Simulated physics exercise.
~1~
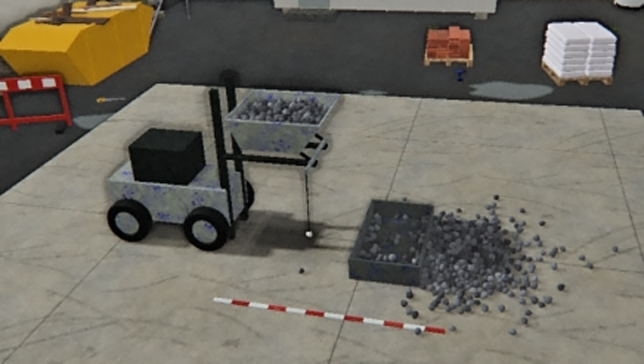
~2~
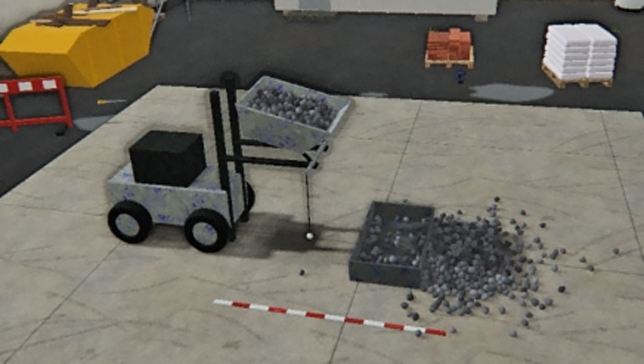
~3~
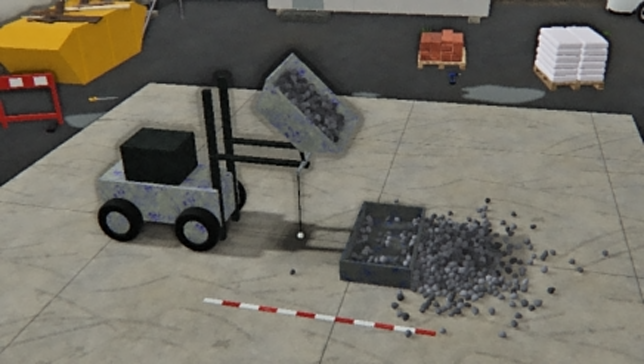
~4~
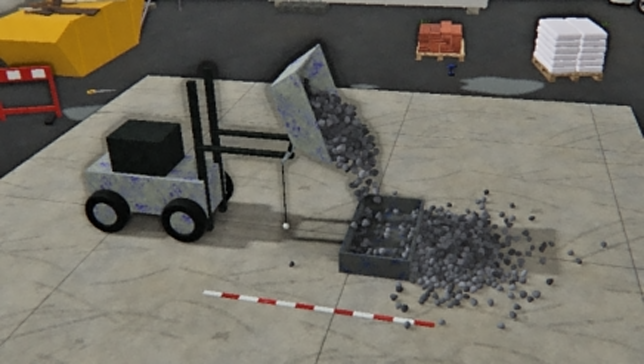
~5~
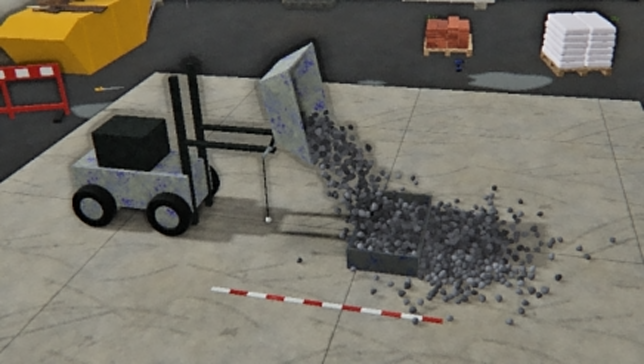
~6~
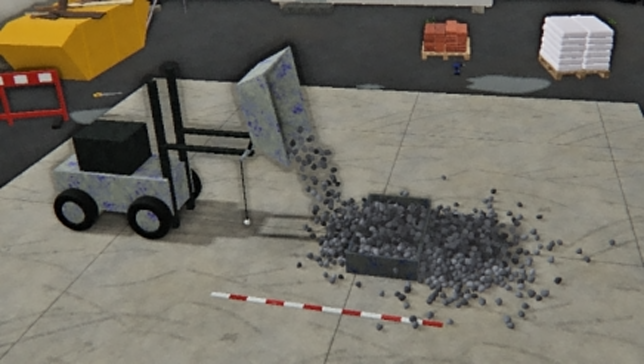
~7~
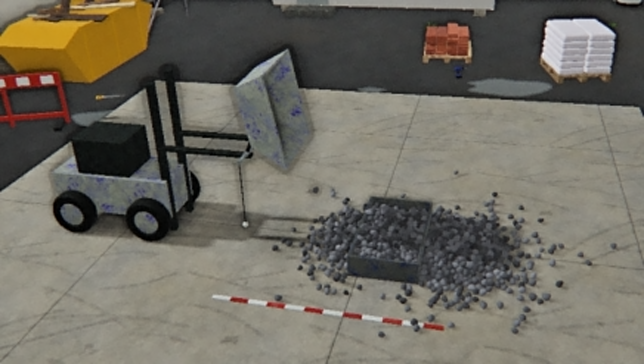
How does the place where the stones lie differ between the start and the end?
At the start some of the stones sit up in the raised skip, while the rest lie in the bin and on the floor to its right. At the end they all lie lower down, heaped in the bin and spread over the floor on both sides of it.
